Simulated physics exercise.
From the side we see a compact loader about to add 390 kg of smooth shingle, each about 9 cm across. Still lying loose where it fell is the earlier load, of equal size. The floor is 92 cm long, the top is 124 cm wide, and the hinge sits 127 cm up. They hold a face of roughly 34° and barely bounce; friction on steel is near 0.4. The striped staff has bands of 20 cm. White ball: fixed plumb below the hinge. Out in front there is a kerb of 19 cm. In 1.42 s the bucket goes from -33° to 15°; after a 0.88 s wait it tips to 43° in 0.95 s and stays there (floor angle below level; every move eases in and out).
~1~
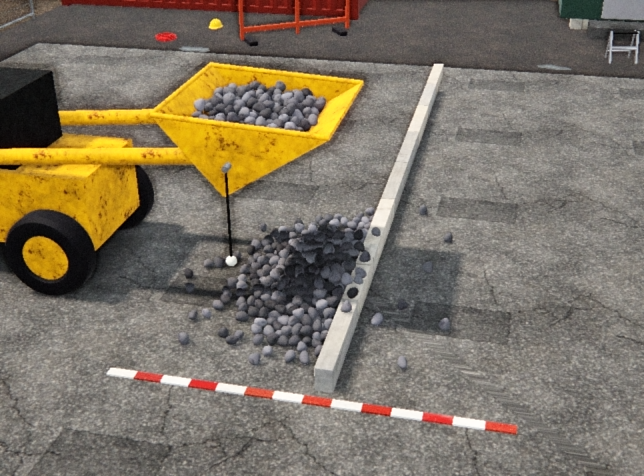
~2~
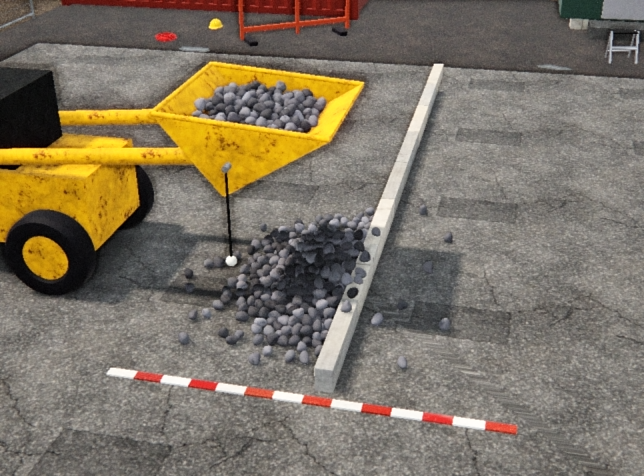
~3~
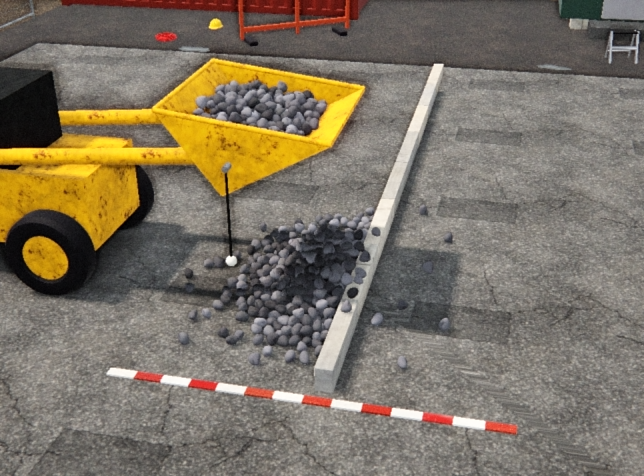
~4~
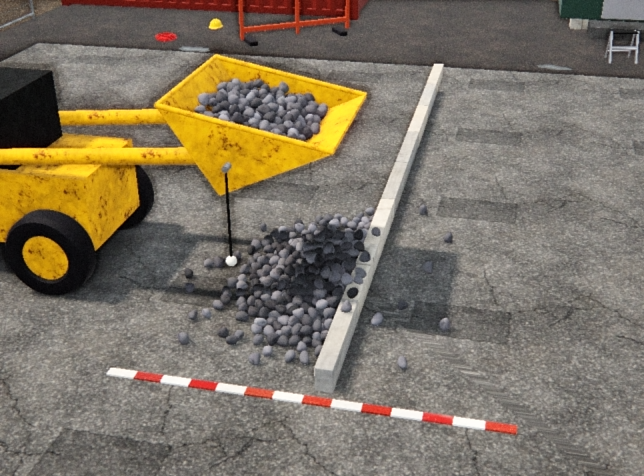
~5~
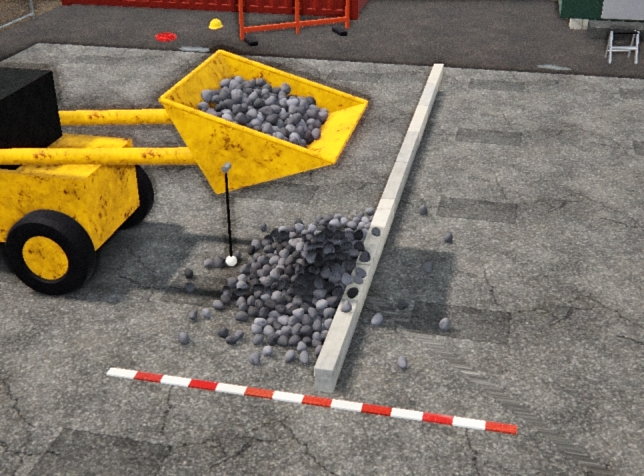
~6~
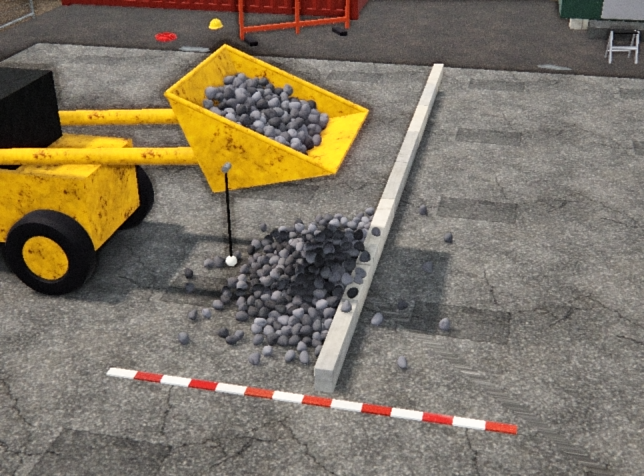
On cracked paving, a yellow loader tilts its stone-filled bucket slightly forward above a pile.
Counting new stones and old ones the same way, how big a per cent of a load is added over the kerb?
81 per cent, roughly.
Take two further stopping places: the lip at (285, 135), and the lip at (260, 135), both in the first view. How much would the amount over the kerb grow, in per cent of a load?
First place: Roughly 30 %; second place: Roughly 10 %.
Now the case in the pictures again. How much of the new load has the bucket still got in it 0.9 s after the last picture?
It still holds about 90 per cent.
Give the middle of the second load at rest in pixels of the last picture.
In the last view, about pixel (398, 281).
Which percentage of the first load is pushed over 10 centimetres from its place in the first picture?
Roughly 5 % of them.
Then, 0.5 s after the last picture the floor is at 7°; in per cent of one load, 100 in the bucket, 98 on this side of the kerb, 2 over the kerb; the foremost stones are at (412, 283).
Then, 0.9 s after the last picture the floor is at 15°; in per cent of one load, 92 in the bucket, 106 on this side of the kerb, 2 over the kerb; the foremost stones are at (414, 272).
Then, 3.1 s after the last picture the floor is at 43°; in per cent of one load, 0 in the bucket, 118 on this side of the kerb, 82 over the kerb; the foremost stones are at (531, 303).
Then, 5.8 s after the last picture the floor is at 43°; in per cent of one load, 0 in the bucket, 118 on this side of the kerb, 82 over the kerb; the foremost stones are at (531, 303). Net gain over the kerb, 81.
